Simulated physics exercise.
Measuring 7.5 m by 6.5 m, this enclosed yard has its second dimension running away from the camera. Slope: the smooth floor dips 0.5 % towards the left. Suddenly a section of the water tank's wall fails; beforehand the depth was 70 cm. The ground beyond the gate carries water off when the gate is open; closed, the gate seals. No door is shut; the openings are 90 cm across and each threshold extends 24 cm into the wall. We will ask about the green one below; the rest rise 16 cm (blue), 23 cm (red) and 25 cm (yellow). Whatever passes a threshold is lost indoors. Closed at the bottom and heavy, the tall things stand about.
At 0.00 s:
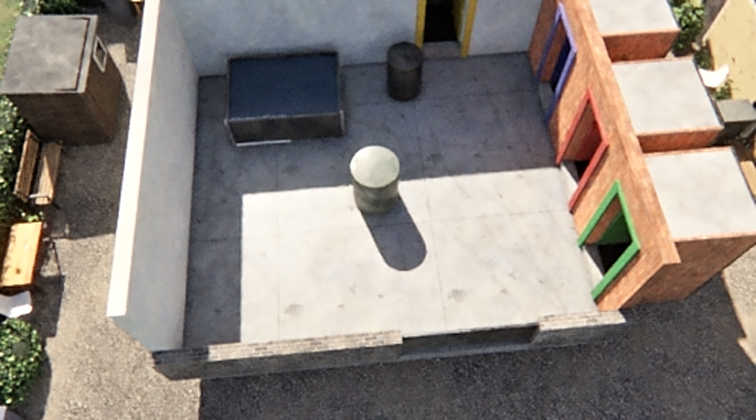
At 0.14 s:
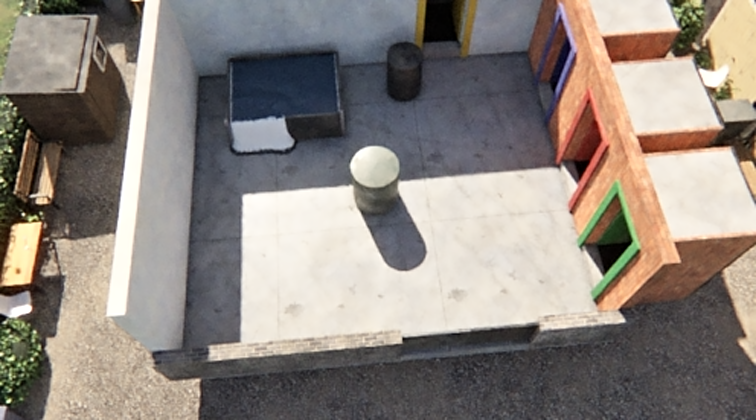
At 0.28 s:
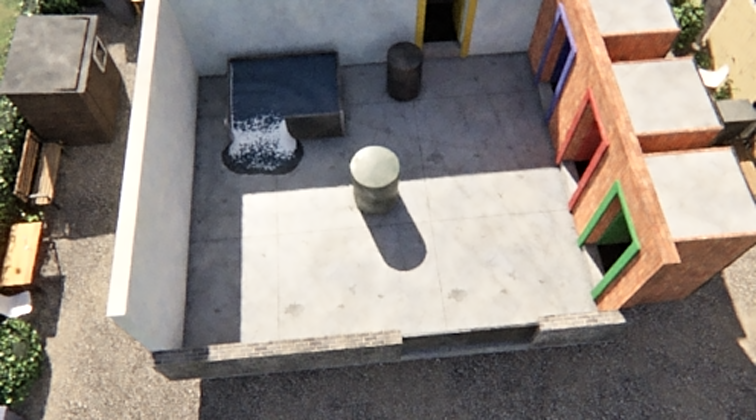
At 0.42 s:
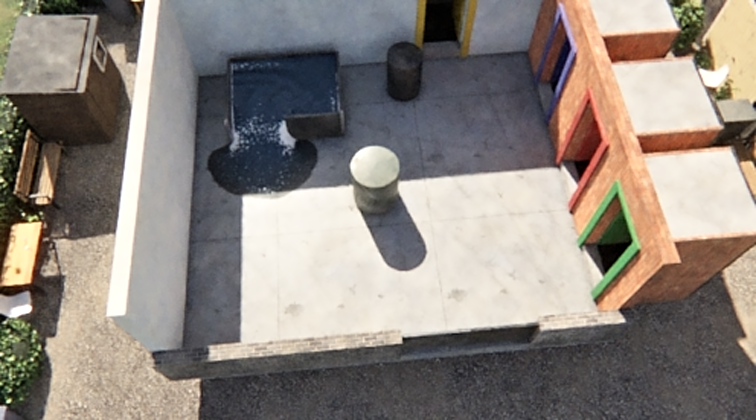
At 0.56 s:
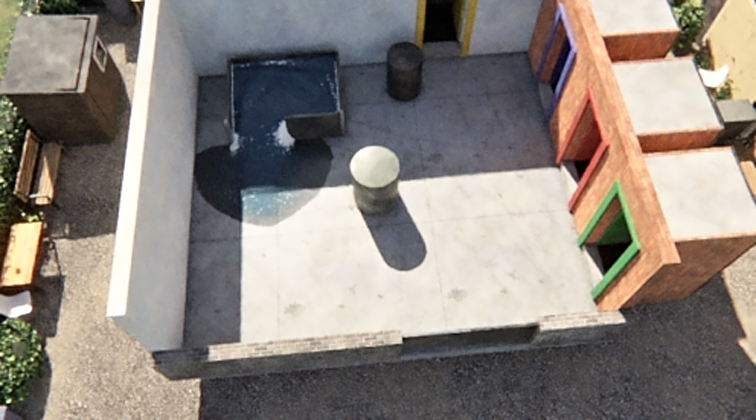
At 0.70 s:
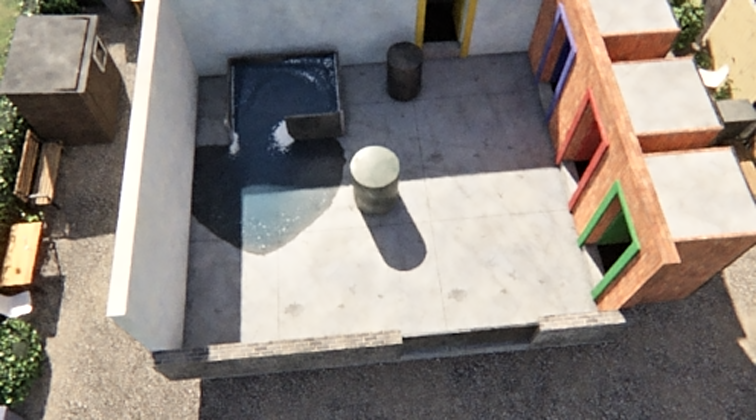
The clip shows a walled yard with a dark rectangular water tank, two cylinders and several colourful doorways. Water bursts through the tank's front wall, pours onto the pale floor and spreads toward the viewer in a widening dark pool.
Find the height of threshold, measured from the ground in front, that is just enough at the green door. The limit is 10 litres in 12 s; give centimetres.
Roughly 12 cm is just enough.
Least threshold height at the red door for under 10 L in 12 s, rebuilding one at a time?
Red door, minimum about 7.5 cm.
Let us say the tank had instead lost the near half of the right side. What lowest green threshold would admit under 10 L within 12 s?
In that case about 10.0 cm.
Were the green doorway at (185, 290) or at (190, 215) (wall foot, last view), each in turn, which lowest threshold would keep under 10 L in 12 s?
About 17 cm for the first and 18 cm for the second.
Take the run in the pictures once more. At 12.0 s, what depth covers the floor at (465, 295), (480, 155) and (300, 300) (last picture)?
About 7, 5 and 5 cm.
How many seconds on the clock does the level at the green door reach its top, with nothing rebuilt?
Peak time: About 5.5 s.
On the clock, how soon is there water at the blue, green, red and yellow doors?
Arrival: Blue 6.5 s, green 4.5 s, red 5.5 s, yellow 9.0 s.
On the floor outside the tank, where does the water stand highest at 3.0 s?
Check close to (192, 361).
After 1.4 s water covers 30 % of the floor, deepest (39 cm) near (255, 144); it has not reached the green door.
After 3.0 s water covers 40 % of the floor, deepest (34 cm) near (192, 361); it has not reached the green door.
After 12.0 s water covers 100 % of the floor, deepest (11 cm) near (344, 77); 7 cm at the green door, 0 litres in over its 17 cm threshold.
At the green door as built, the water arrived by 4.7 s and peaked near 16 cm at 5.6 s.
With a threshold of 11 cm, 18 litres would have come in within the 12 s; with 15 cm, 1 litre. So under 10 litres takes about 12 cm.
